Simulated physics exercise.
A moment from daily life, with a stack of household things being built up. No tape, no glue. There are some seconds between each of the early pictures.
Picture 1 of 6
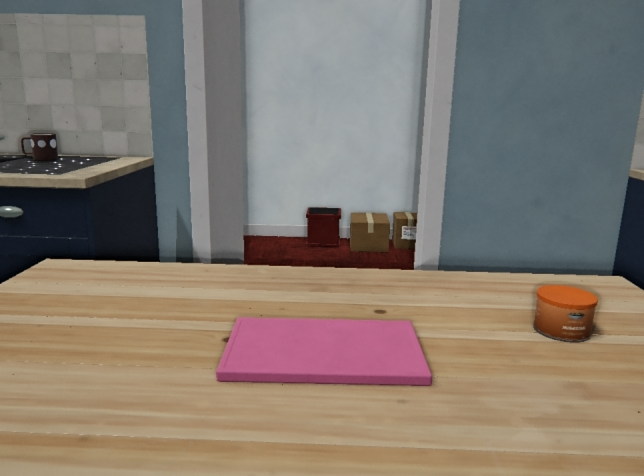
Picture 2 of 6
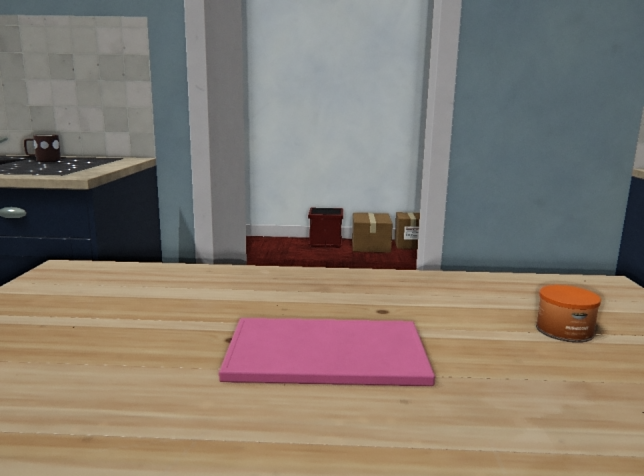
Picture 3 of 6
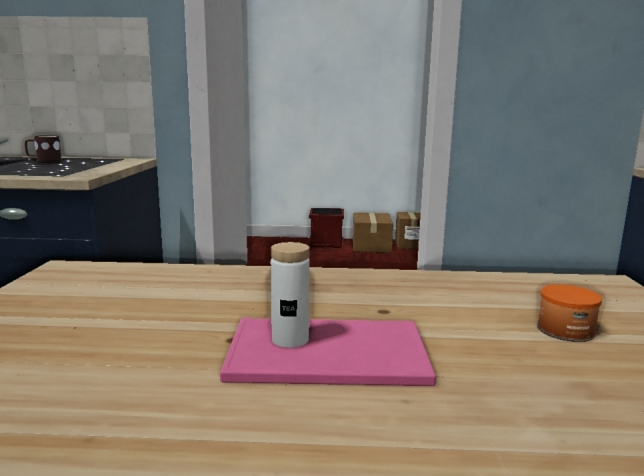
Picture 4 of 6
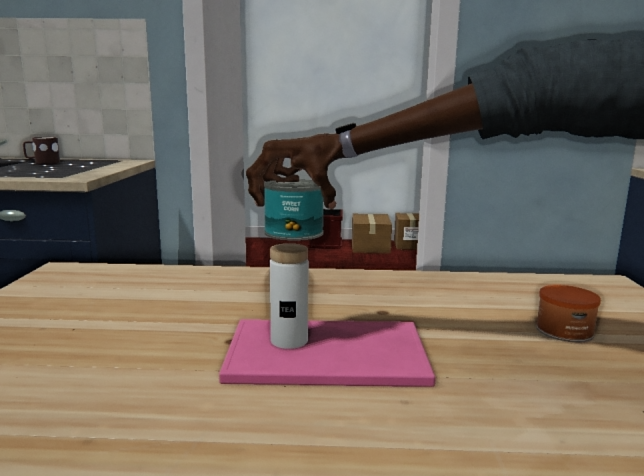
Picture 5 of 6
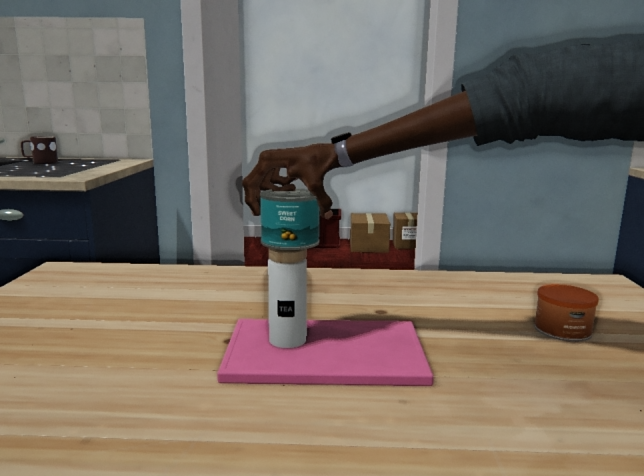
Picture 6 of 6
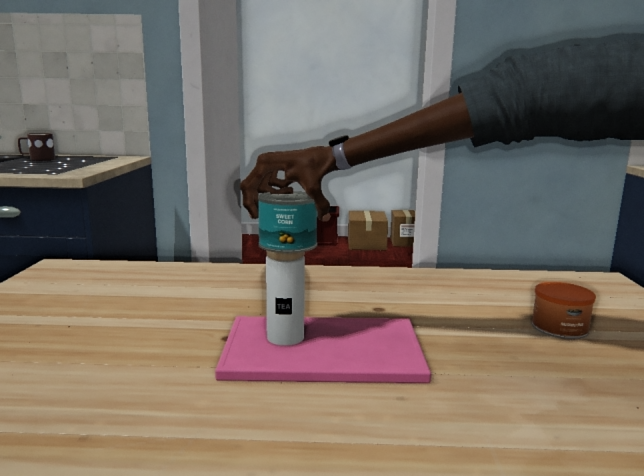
In this clip, a pink tray lies on a wooden table near an orange tub, and a white jar appears on the tray. A hand then lowers a turquoise tin onto the jar's lid and keeps holding it.
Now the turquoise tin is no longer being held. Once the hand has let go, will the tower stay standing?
Yes.
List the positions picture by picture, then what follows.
In the first picture, the last thing is not in view yet.
In the second picture, the last thing is not in view yet; orange tub (567, 313).
In the third picture, the last thing is not in view yet; pink tray (328, 349).
In the fourth picture, still above its spot; turquoise tin (294, 208); white jar (289, 295).
In the fifth picture, still above its spot; turquoise tin (290, 218); orange tub (565, 312).
In the sixth picture, set down, still held; turquoise tin (288, 221); pink tray (323, 346).
Then, 0.50 s after the last picture, nothing has stirred.
Then, 1.30 s after the last picture, turquoise tin resting near (288, 221).
At rest, all 4 in place. Seen from the same camera at the end, turquoise tin near (288, 221). The pile stays up.
